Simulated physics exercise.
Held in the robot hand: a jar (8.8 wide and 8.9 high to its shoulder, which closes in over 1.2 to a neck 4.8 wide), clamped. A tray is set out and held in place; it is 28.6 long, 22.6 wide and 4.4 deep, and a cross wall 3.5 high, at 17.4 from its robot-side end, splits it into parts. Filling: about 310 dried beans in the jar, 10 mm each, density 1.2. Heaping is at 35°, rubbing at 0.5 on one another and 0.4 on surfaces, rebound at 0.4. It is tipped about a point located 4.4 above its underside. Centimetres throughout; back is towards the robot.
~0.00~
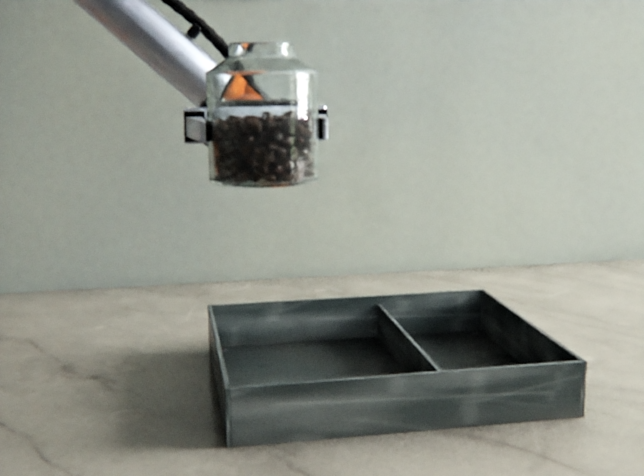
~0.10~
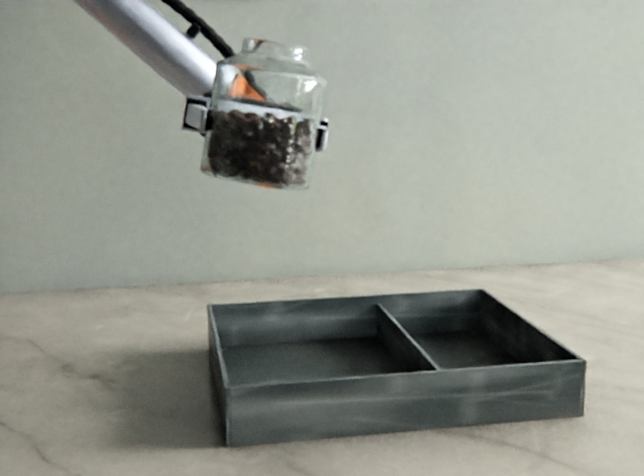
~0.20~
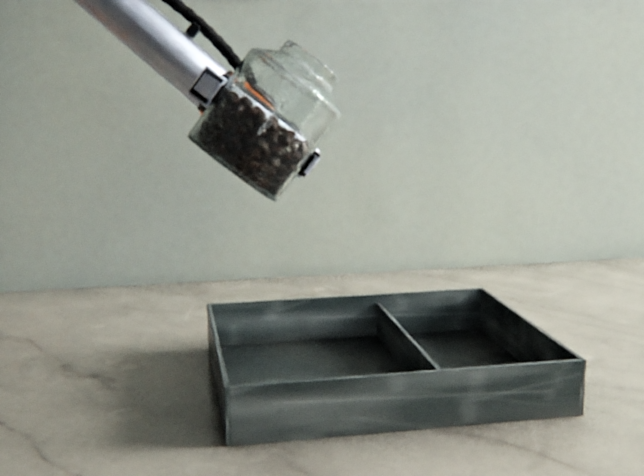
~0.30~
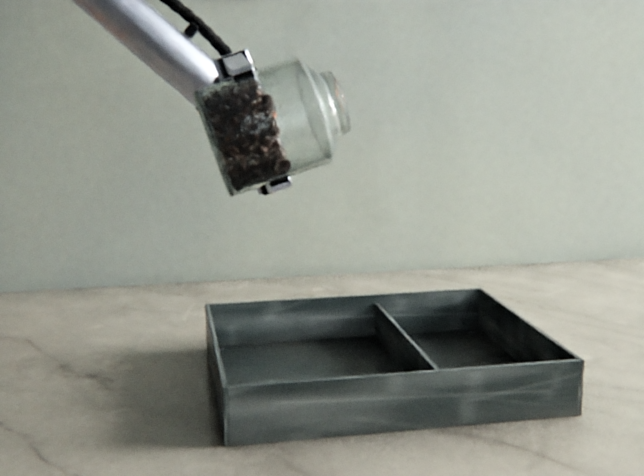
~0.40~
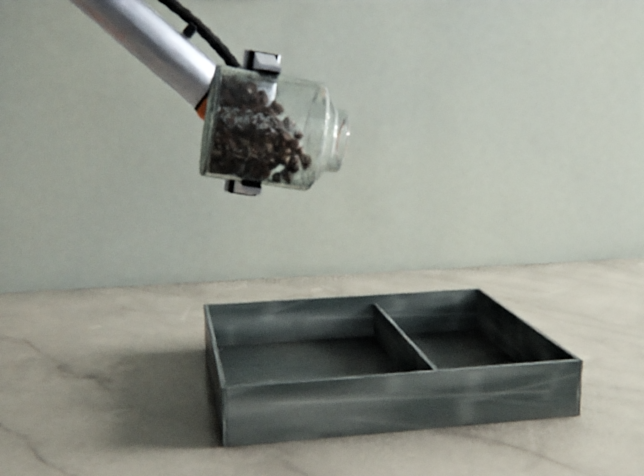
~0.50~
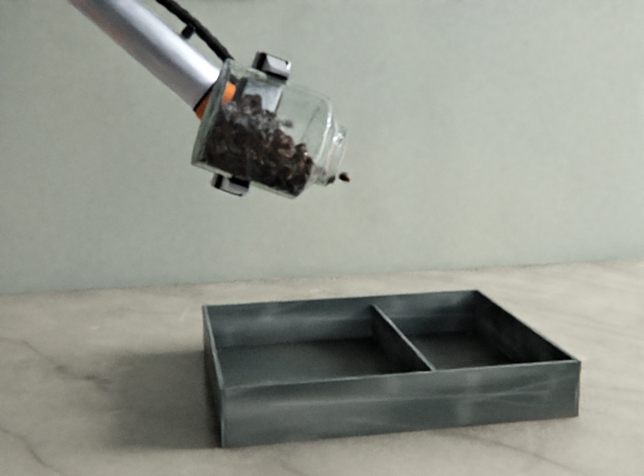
A clear glass jar partly filled with dark beans is held by a silver robotic arm reaching in from the upper left, seen from slightly above against a plain grey-green wall. Below it, a dark grey tray split by one divider rests on a pale marbled surface. The arm tips the jar rightward past horizontal, the beans slide toward its neck, and a few emerge at the mouth.
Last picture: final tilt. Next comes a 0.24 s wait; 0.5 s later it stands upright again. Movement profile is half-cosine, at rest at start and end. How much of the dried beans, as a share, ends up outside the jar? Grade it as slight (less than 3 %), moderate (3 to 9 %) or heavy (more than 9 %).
Moderate, 3 to 9 %.
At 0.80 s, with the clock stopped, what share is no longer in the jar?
I'd put it at around 5 per cent.
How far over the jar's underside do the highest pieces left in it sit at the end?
Looks like roughly 7.0 cm, measured from the underside.
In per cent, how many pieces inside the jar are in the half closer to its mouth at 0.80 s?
Roughly 50 percent.
After 0.80 s, tipped 108°, highest piece 25 above the table; 291 in the jar, 9 in the robot-side part, 4 in the far-side part, 4 in flight or on a rim.
After 1.09 s, tipped 22°, highest piece 28 above the table; 290 in the jar, 14 in the robot-side part, 4 in the far-side part.
After 1.44 s, upright, highest piece 25 above the table; 290 in the jar, 14 in the robot-side part, 4 in the far-side part.
After 2.14 s, upright, highest piece 25 above the table; 290 in the jar, 14 in the robot-side part, 4 in the far-side part.
In the end, 290 in the jar, 14 in the robot-side part, 4 in the far-side part. That is 6 % outside the jar.
